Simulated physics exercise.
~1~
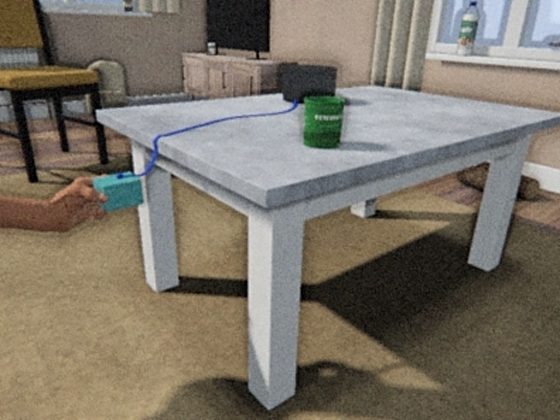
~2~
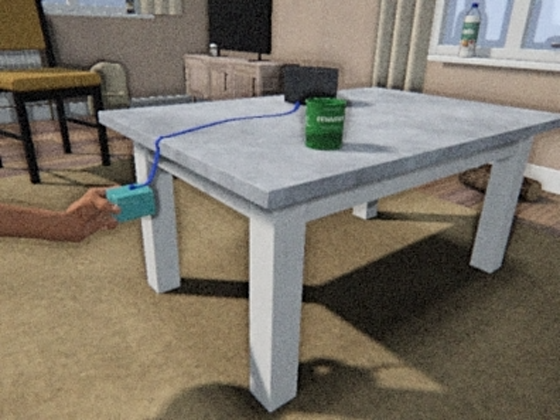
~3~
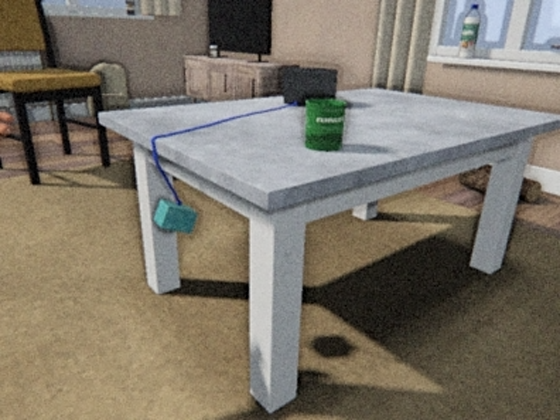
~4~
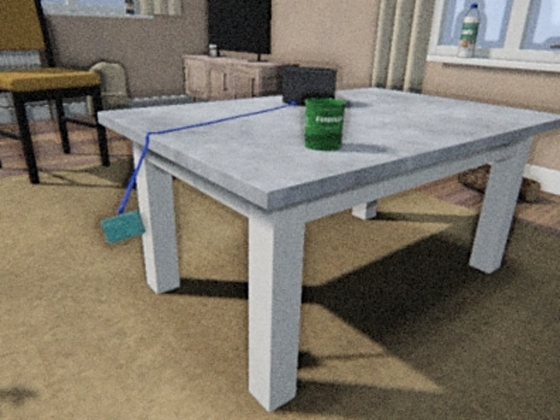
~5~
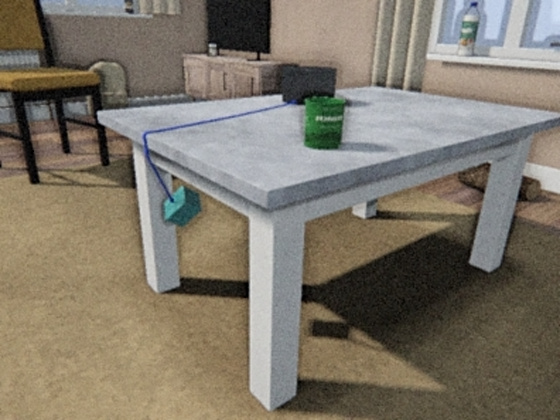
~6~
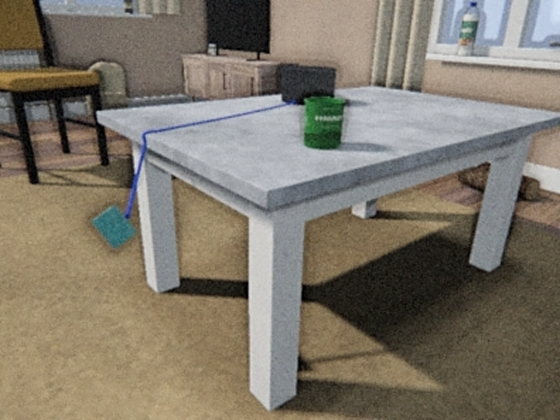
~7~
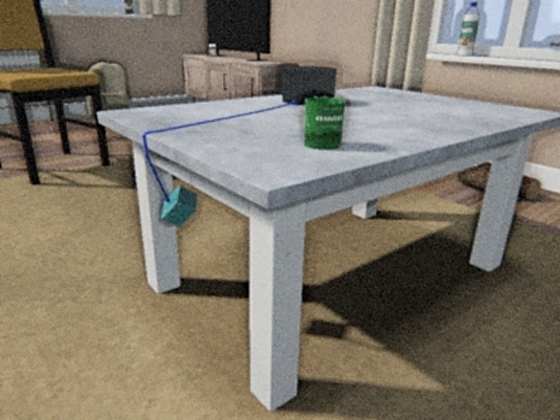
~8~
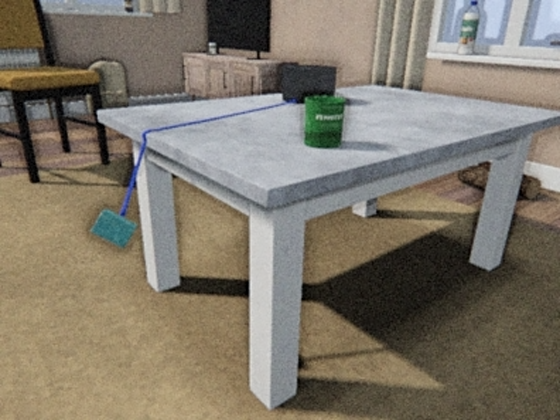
The clip shows a hand holding a turquoise block on a blue ribbon beside a table with a dark pot and a green cup. The hand lets go, and the block swings right and left, turning below the table edge, still hanging in mid-air at the end while the pot and cup stay still.
